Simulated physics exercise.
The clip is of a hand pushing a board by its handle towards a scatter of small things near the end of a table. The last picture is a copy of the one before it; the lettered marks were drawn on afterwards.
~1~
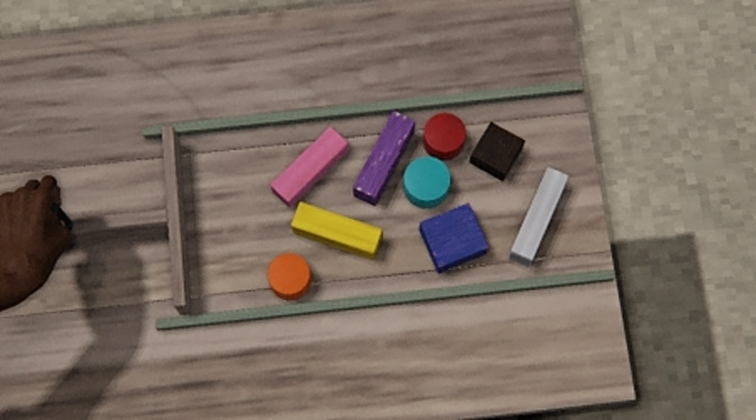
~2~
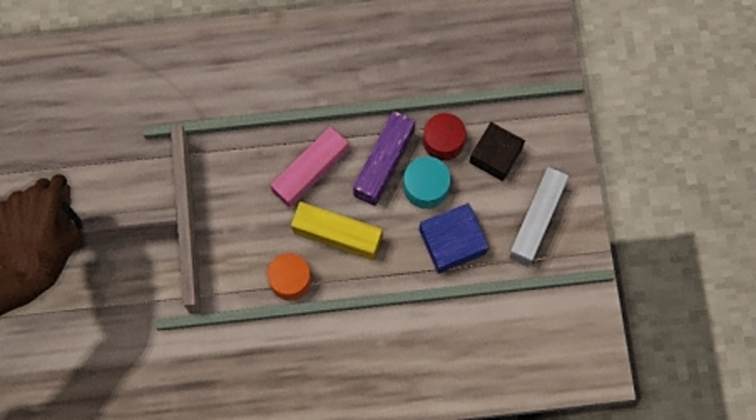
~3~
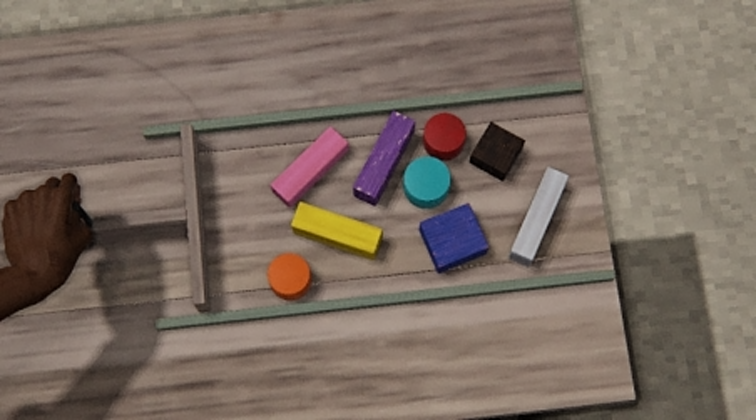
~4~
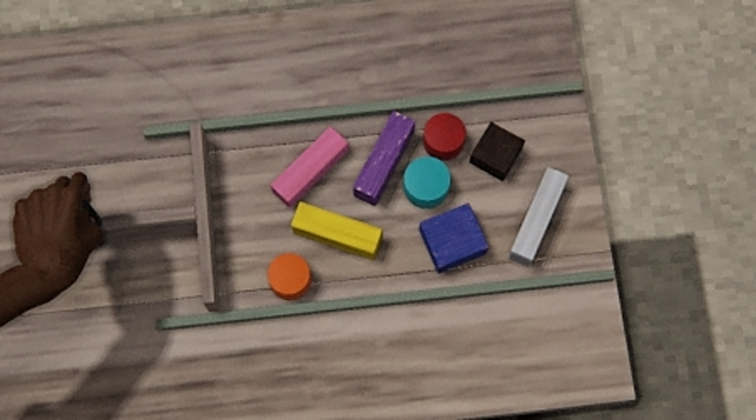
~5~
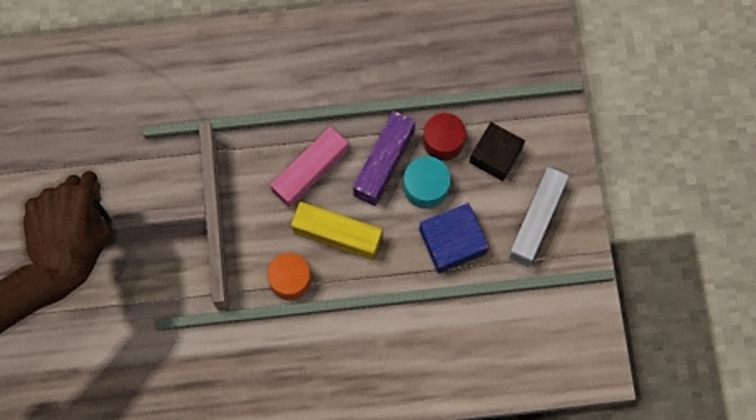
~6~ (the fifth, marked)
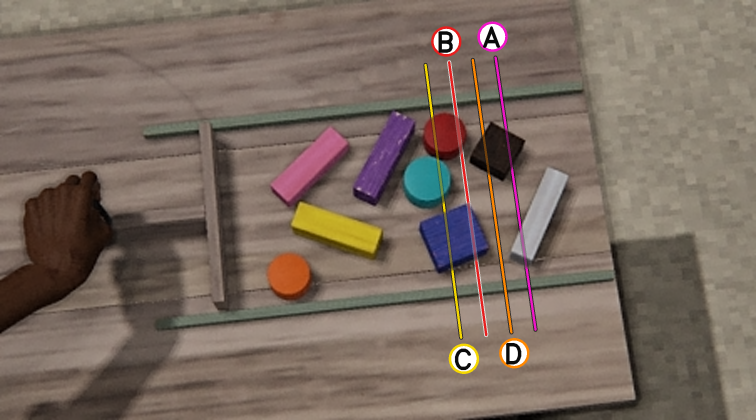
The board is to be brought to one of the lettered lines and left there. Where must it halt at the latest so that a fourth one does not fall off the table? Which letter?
It can go as far as A.
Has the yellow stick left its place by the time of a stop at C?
By then, yes.
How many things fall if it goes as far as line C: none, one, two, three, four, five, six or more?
The count is none.
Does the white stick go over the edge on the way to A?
Yes.
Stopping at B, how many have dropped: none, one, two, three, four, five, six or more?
By then, none.
On the marked copy, A at (515, 189); B at (467, 195); C at (443, 197); D at (491, 192).
With A. Early on, board (321, 198); orange tin (356, 270); pink stick (340, 163).
Further on, board (430, 187); white stick (572, 217); black block (538, 142).
At the end, board (513, 178); white stick over the edge; black block over the edge; two fallen.
As for the rest, B is within the limit but short; C is within the limit but short; D is within the limit but short.
